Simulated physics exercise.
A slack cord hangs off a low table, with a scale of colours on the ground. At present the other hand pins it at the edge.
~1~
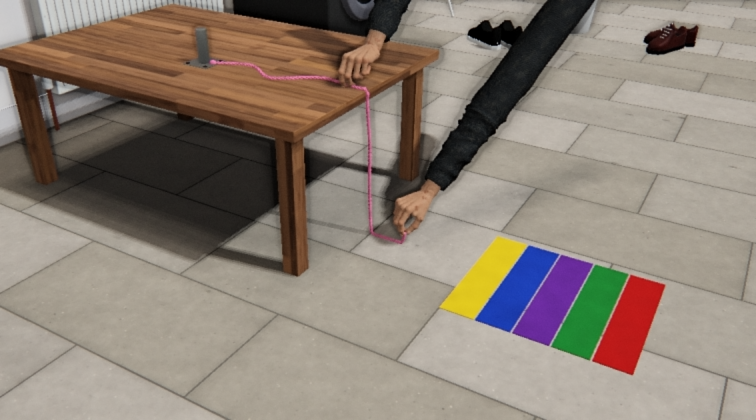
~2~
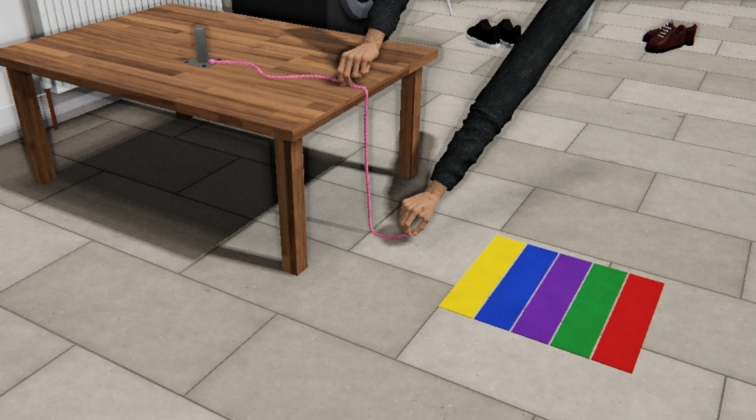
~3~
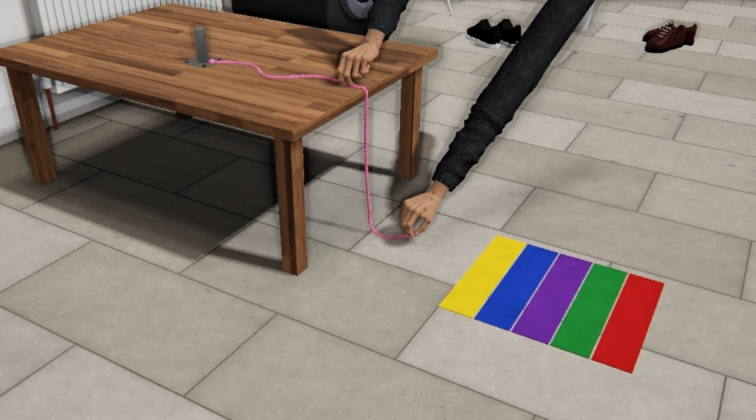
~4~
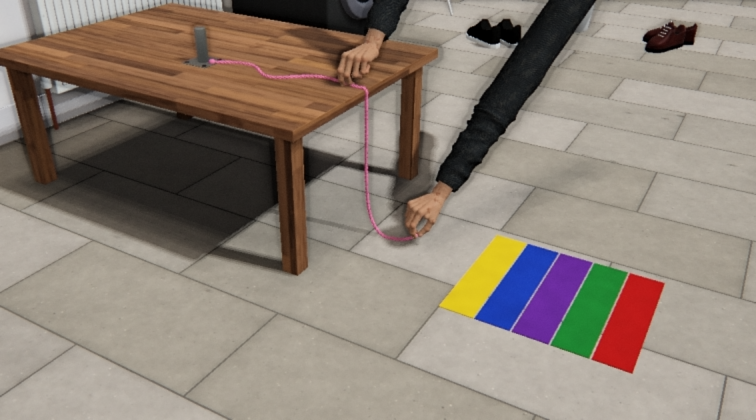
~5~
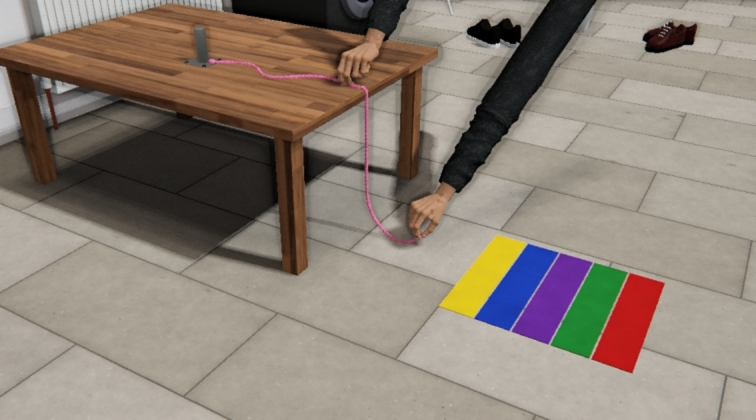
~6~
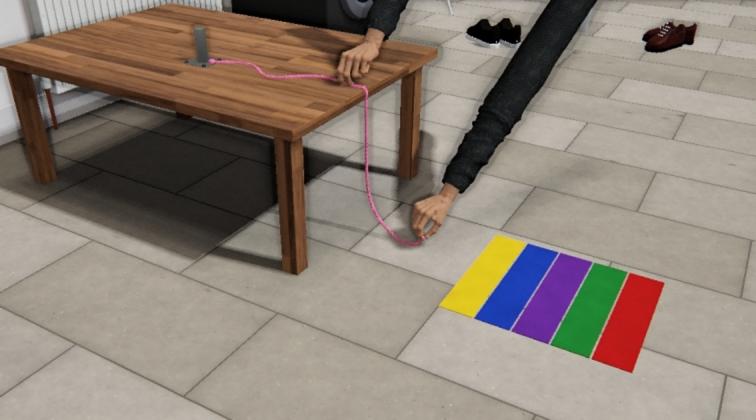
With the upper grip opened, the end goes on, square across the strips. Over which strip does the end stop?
Over the blue strip.
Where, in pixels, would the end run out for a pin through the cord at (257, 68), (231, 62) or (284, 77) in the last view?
Results: (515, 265); (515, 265); (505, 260).
Soon after, end near (464, 249); short of the strips.
Then, end near (498, 260); over yellow.
At full stretch, end near (519, 266); over blue. It halts on the blue strip.
